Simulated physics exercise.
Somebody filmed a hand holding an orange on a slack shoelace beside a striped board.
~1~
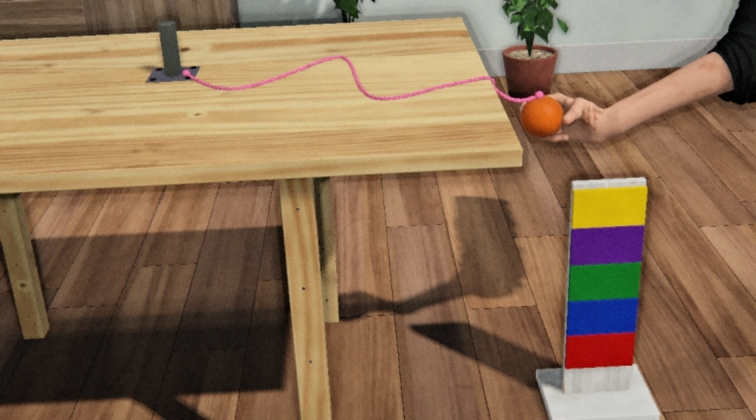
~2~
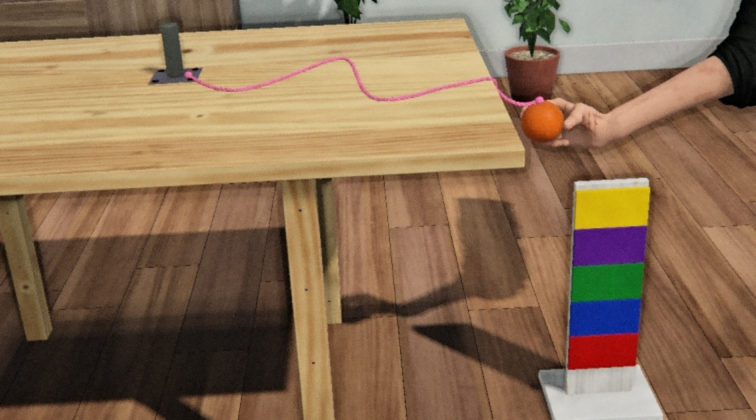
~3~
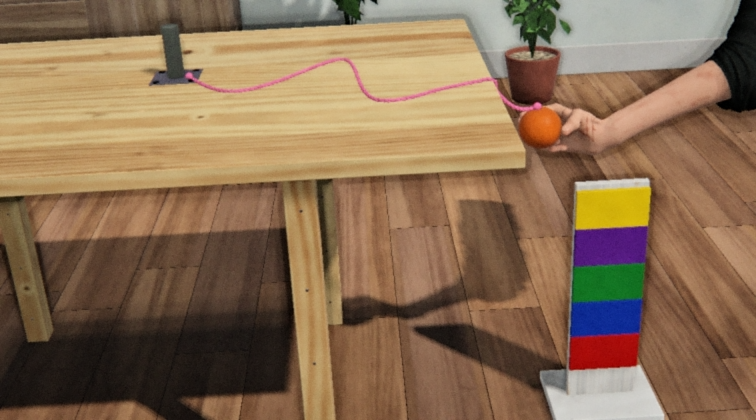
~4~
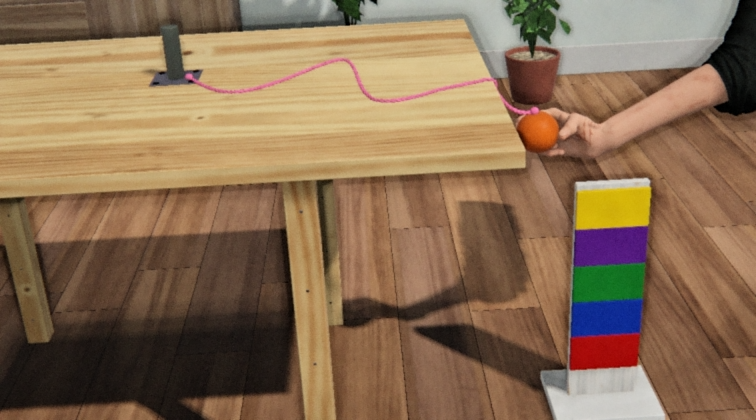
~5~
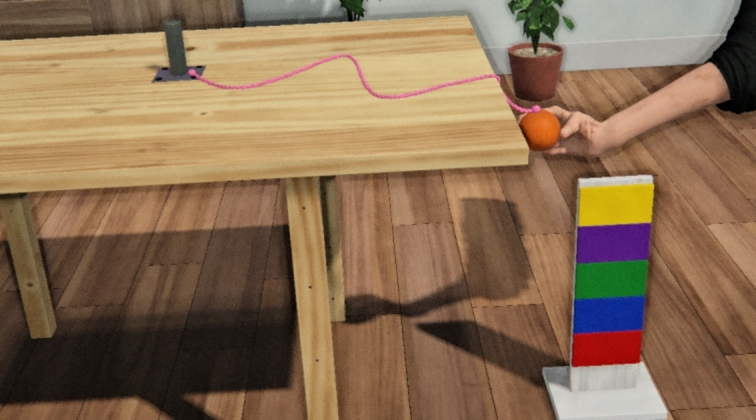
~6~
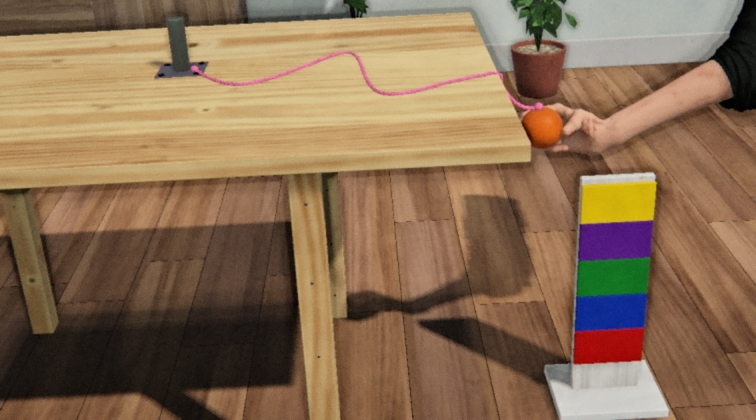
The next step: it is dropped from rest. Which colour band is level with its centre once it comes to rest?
The blue band.
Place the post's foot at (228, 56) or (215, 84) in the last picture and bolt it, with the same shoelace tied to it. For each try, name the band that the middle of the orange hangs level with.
One after the other, red; red.
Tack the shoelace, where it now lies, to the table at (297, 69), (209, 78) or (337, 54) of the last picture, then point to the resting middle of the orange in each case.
Result per try (px, approx.): (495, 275); (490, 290); (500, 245).
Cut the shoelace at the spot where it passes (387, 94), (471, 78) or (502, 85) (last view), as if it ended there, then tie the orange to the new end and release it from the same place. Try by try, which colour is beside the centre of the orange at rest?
Try by try, the answer is no band; purple; green.
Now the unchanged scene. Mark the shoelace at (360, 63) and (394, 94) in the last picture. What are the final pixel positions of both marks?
You'll find the first mark at (457, 67) and the second mark at (496, 144).
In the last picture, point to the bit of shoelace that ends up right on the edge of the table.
That spot is roughly at (365, 75).
Soon after, orange near (478, 296); level with blue.
After that, orange near (508, 314); level with blue.
In the end, orange near (490, 311); level with blue. The shoelace holds its middle at blue.
